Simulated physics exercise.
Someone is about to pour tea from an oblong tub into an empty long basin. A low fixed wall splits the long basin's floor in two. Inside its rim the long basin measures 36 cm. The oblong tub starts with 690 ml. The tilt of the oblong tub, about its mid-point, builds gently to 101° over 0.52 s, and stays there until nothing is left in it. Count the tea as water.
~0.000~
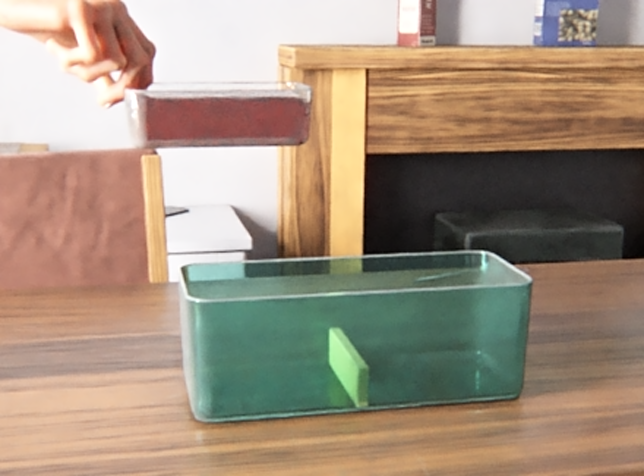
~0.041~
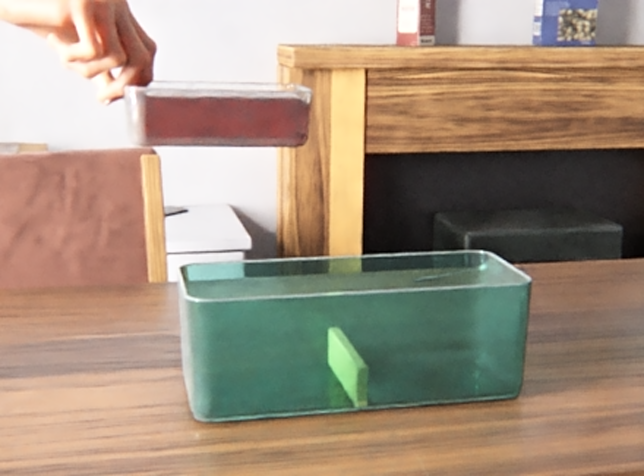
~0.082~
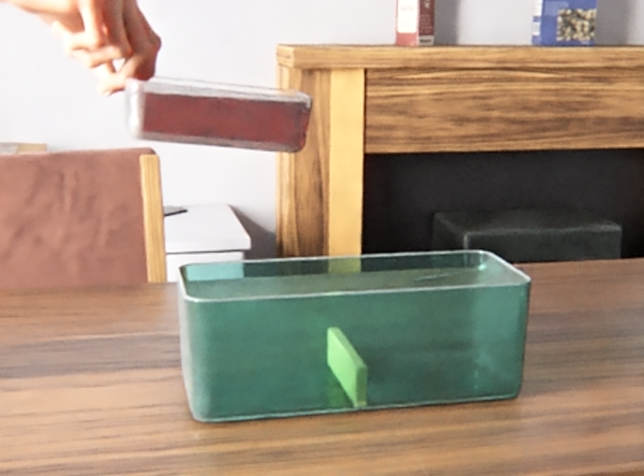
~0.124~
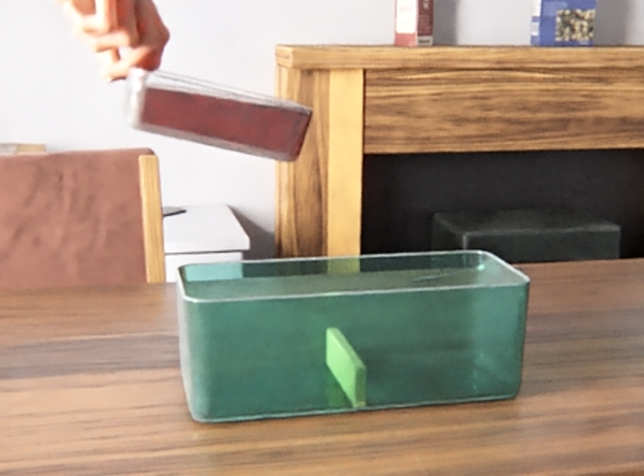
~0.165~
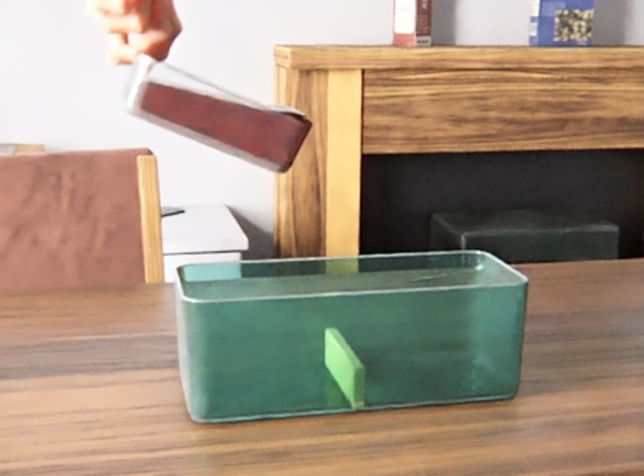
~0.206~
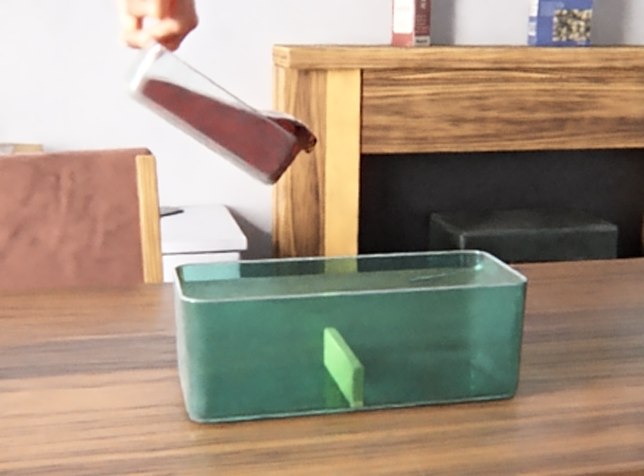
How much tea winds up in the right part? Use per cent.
Roughly 65 per cent is past the wall.
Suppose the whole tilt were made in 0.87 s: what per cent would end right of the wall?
In that case some 65 per cent.
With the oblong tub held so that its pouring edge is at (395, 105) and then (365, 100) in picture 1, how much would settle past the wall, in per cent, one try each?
In turn about 75 and 70 per cent.
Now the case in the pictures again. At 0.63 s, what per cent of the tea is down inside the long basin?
About 84 per cent.
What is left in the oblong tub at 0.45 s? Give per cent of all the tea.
About 9 per cent.
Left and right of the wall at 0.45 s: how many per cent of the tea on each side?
Left about 6, right about 34.
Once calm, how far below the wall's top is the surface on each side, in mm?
Left about 36 mm, right about 24 mm.
Then, 0.45 s in, the tilt is 97° and 9 per cent is still to pour, 6 is left of the wall and 34 right of it.
Then, 0.63 s in, the tilt is 101° and 3 per cent is still to pour, 14 is left of the wall and 70 right of it.
Then, 0.82 s in, the tilt is 101° and 0 per cent is still to pour, 23 is left of the wall and 64 right of it.
Then, 1.02 s in, the tilt is 101° and 0 per cent is still to pour, 27 is left of the wall and 65 right of it.
Finally, 27 per cent lies left of the wall, 65 right of it and 8 outside.
